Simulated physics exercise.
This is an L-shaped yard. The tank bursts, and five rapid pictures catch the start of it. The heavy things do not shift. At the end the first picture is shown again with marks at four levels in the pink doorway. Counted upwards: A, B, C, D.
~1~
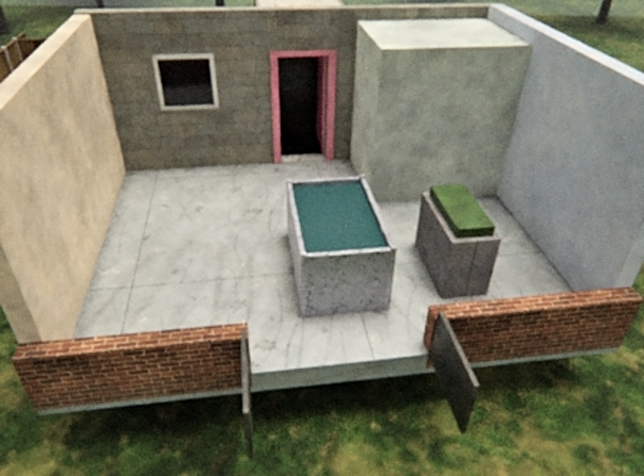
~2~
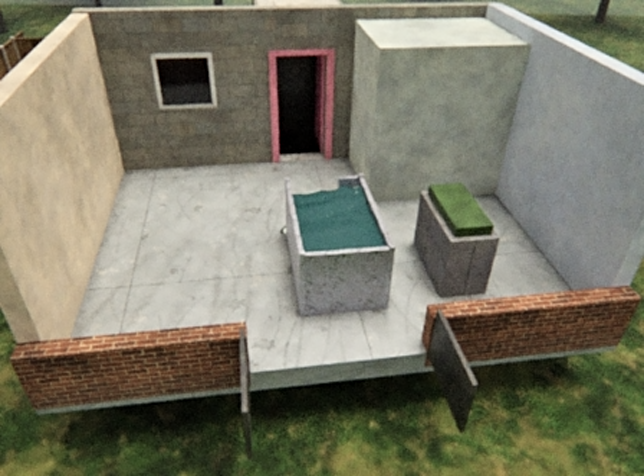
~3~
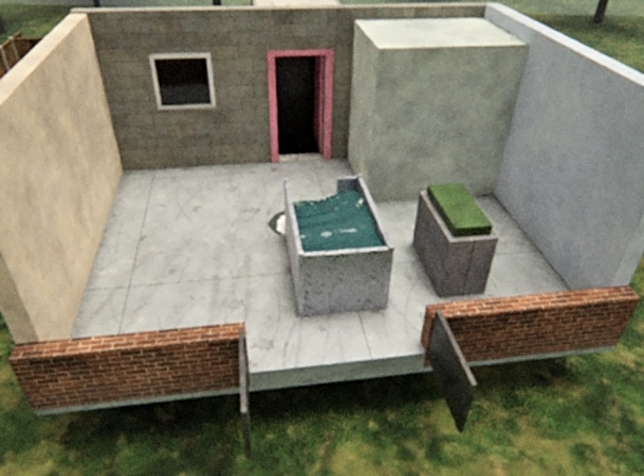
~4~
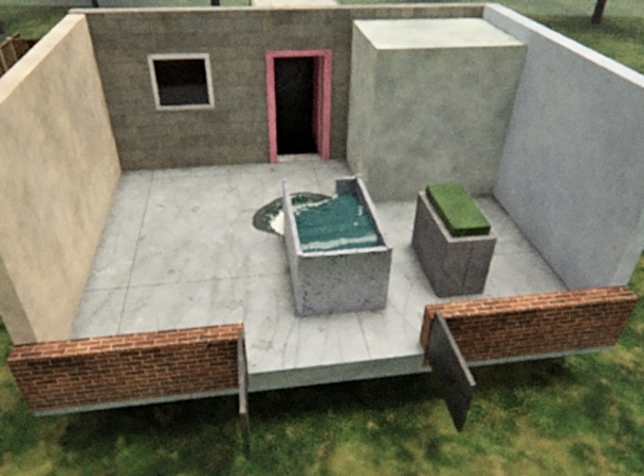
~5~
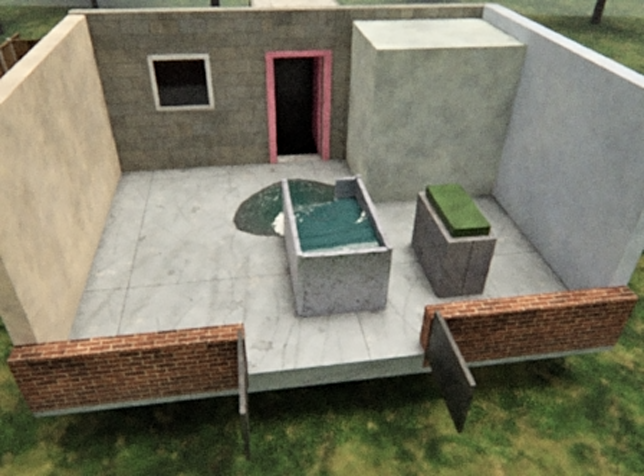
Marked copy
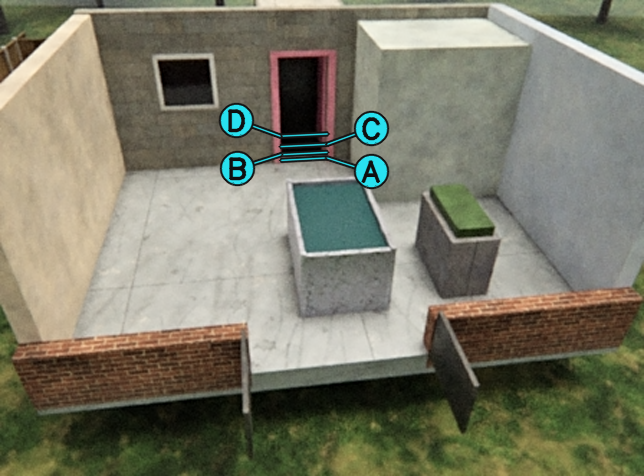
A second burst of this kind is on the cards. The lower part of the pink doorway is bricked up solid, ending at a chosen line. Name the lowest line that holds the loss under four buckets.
It is C.
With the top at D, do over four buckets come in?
No.
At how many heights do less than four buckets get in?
Two of them.
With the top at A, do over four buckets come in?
Yes.
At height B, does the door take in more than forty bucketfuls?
No, it does not.
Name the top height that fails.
The answer is B.
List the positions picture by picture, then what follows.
The first picture shows water in the tank at rest, its middle at (336, 217); foot of the pink doorway at (304, 161); open gate at (340, 310).
In the second picture, water covers 1 % of the ground, its front hidden from here.
In the third picture, water covers 3 % of the ground, its front hidden from here.
The fourth picture shows front seen at (261, 223), 6 % of the ground wet.
The fifth picture shows front seen at (289, 180), 11 % of the ground wet.
On the marked copy, A at (304, 159); B at (304, 153); C at (304, 145); D at (304, 135); from the bottom up A, B, C, D.
Choosing A, dozens of bucketfuls pour in.
Choosing B, about 13 bucketfuls get in.
Choosing C, a splash gets over, under a bucket.
Choosing D, nothing gets over.
